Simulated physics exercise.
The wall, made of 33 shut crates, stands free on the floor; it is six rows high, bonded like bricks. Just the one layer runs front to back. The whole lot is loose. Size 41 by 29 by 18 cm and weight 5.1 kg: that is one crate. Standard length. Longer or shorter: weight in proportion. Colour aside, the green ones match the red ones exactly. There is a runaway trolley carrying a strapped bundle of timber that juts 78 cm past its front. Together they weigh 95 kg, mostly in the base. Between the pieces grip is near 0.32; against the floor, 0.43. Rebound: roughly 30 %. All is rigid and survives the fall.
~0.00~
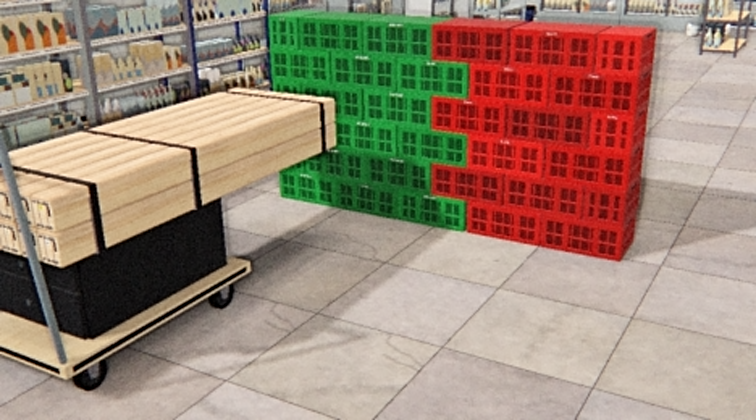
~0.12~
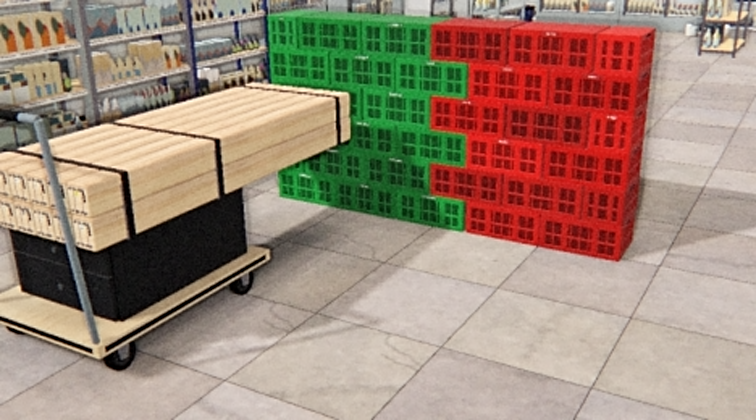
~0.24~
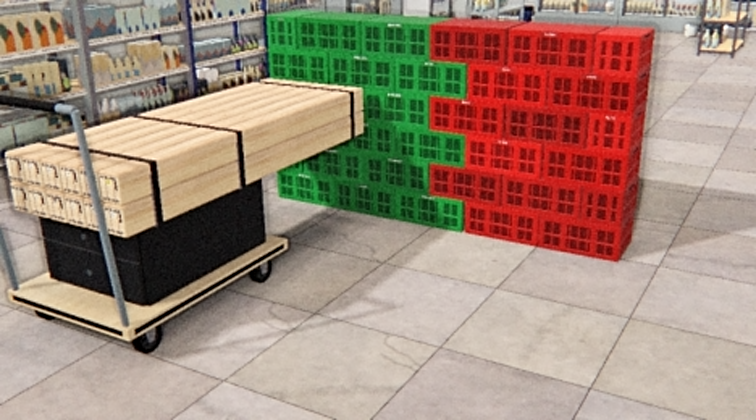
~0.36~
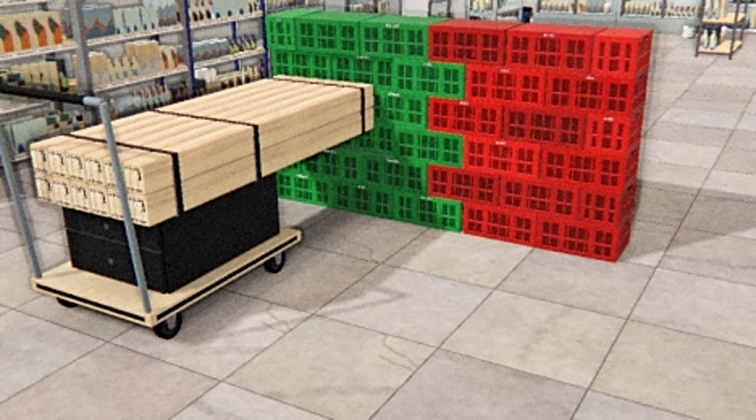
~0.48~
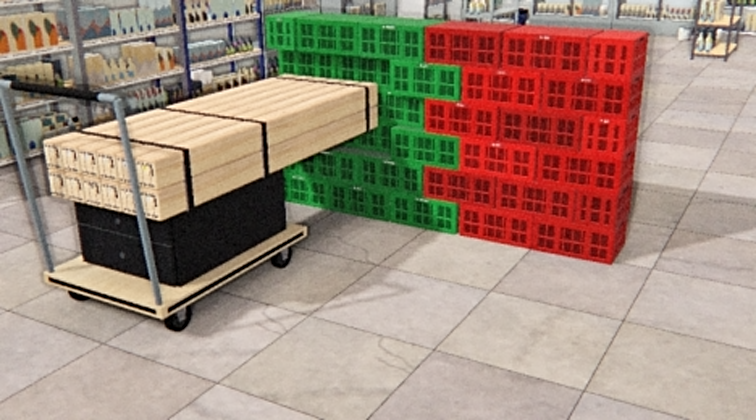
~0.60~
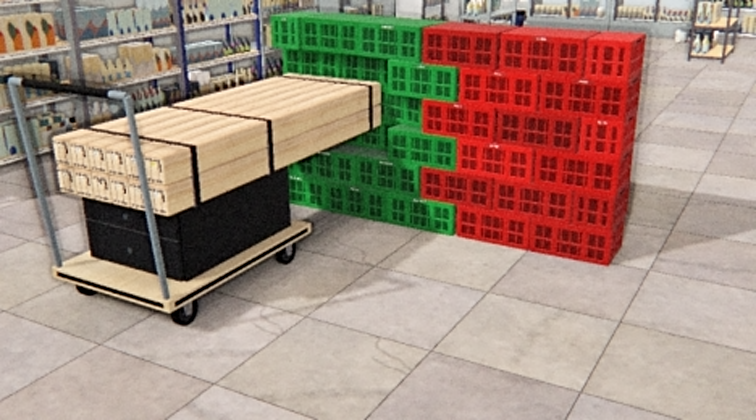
A wall of crates, green on the left and red on the right, stands six rows high on a grey tiled floor in a shop-like space, seen from slightly above by a still camera. At left, a flatbed trolley carries long strapped pale timber on a black box, with stocked shelves behind. The trolley rolls rightward, slowing, and the timber's end pushes some green crates slightly back.
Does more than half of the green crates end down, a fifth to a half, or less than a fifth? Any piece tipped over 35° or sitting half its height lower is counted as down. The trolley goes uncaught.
More than half of them end down.
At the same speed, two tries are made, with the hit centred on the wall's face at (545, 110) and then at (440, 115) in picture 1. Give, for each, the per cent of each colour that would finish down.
Down by colour - green: 10%, then 0%; red: 50%, then 0%.
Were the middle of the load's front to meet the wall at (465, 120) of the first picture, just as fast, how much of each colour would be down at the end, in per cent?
For green it's 30 per cent, for red 60 per cent.
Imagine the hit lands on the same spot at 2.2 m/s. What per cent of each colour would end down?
Green 60%, red 0%.
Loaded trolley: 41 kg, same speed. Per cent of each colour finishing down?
Down at the end: Green 0 per cent, red 0 per cent.
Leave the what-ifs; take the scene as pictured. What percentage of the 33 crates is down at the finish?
Share: Approx. 40 %.
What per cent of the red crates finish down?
Of the red ones, 10 in a hundred finish down.
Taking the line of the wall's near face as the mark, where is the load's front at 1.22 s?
30 cm past it.
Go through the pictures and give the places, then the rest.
In the first frame (we follow the side turned to the camera), load (329, 115) 38 cm short of the wall; top green crate (283, 33); top red crate (618, 55); no piece has moved.
In the second frame, load (344, 109) 23 cm short of the wall; top green crate (282, 33).
In the third frame, load (358, 104) 9 cm short of the wall; top green crate (281, 33).
In the fourth frame, load (368, 100) 40 mm into the wall's line; top green crate (280, 33); 7 stirred so far.
In the fifth frame, load (373, 98) 13 cm into the wall's line; top green crate (280, 33) displaced 41 mm; 11 stirred so far.
In the sixth frame, load (376, 97) 19 cm into the wall's line; top green crate (284, 33) displaced 11 cm; top red crate (608, 60); 12 stirred so far.
Around 0.92 s, load 27 cm past the wall's line, still rolling; none of the 18 green crates down (0 of 33 in all colours); top green crate tipped 17°.
Around 1.22 s, load 31 cm past the wall's line, still rolling; 12 of the 18 green crates down (13 of 33 in all colours); top green crate tipped 50°, 32 cm lower.
Around 1.66 s, load 34 cm past the wall's line, stopped; 12 of the 18 green crates down (13 of 33 in all colours); top green crate on its side.
Finally (2.5 s), load 34 cm past the wall's line, stopped; 12 of the 18 green crates down (13 of 33 in all colours); top green crate upside down; top red crate unmoved. That is 67 per cent. Seen by the last camera, middles, top green crate near (498, 114), top red crate near (616, 56).
